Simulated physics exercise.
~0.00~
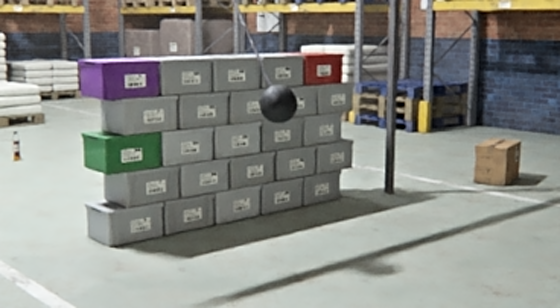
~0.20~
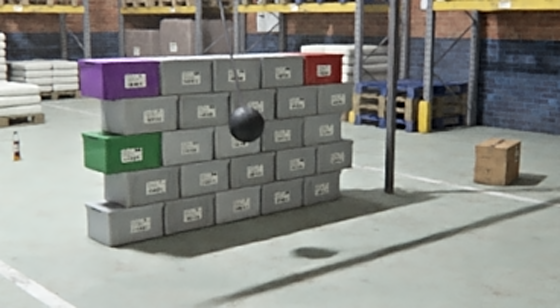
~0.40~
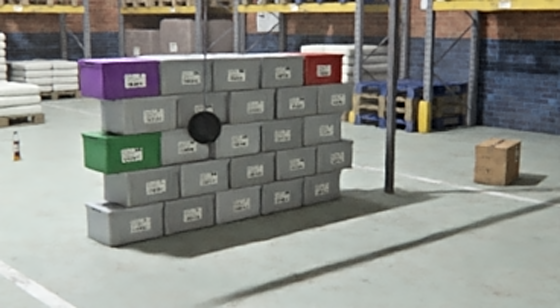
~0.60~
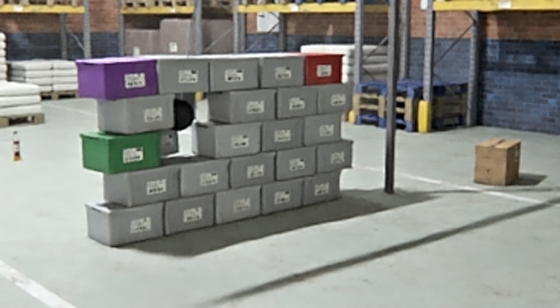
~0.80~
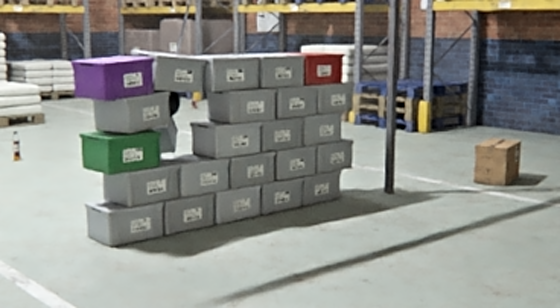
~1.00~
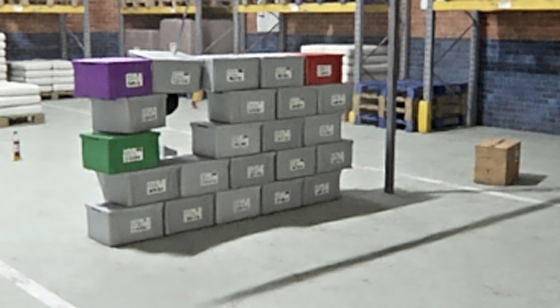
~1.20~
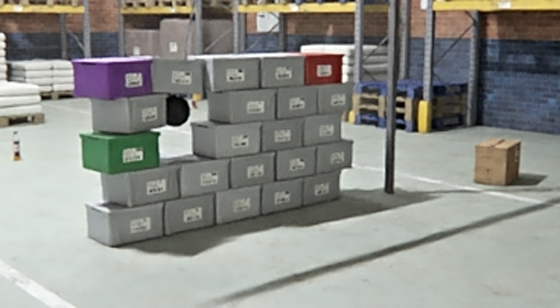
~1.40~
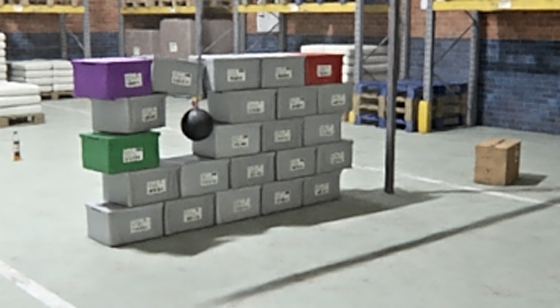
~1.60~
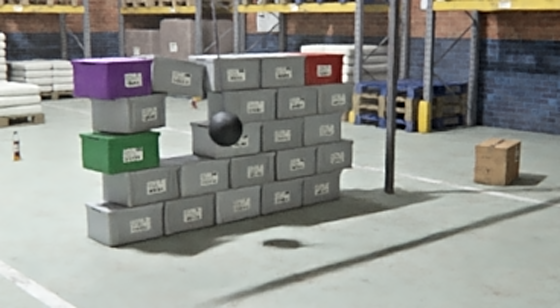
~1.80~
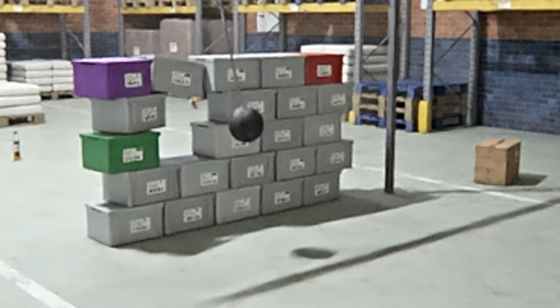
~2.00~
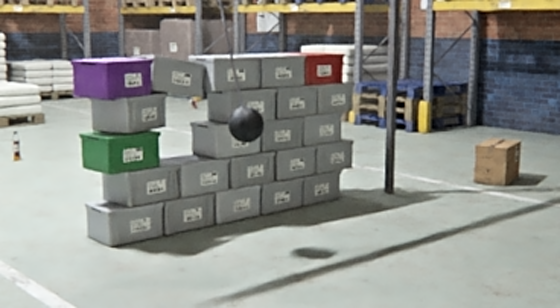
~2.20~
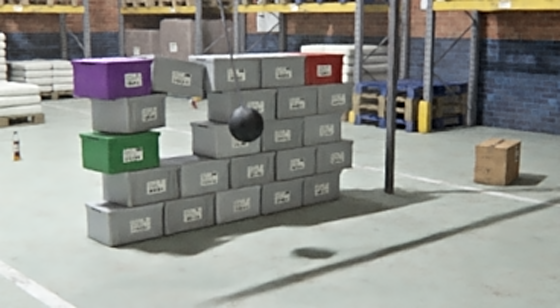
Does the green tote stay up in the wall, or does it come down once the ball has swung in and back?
The green tote stays up, still resting at the left edge of the wall beside the gap.
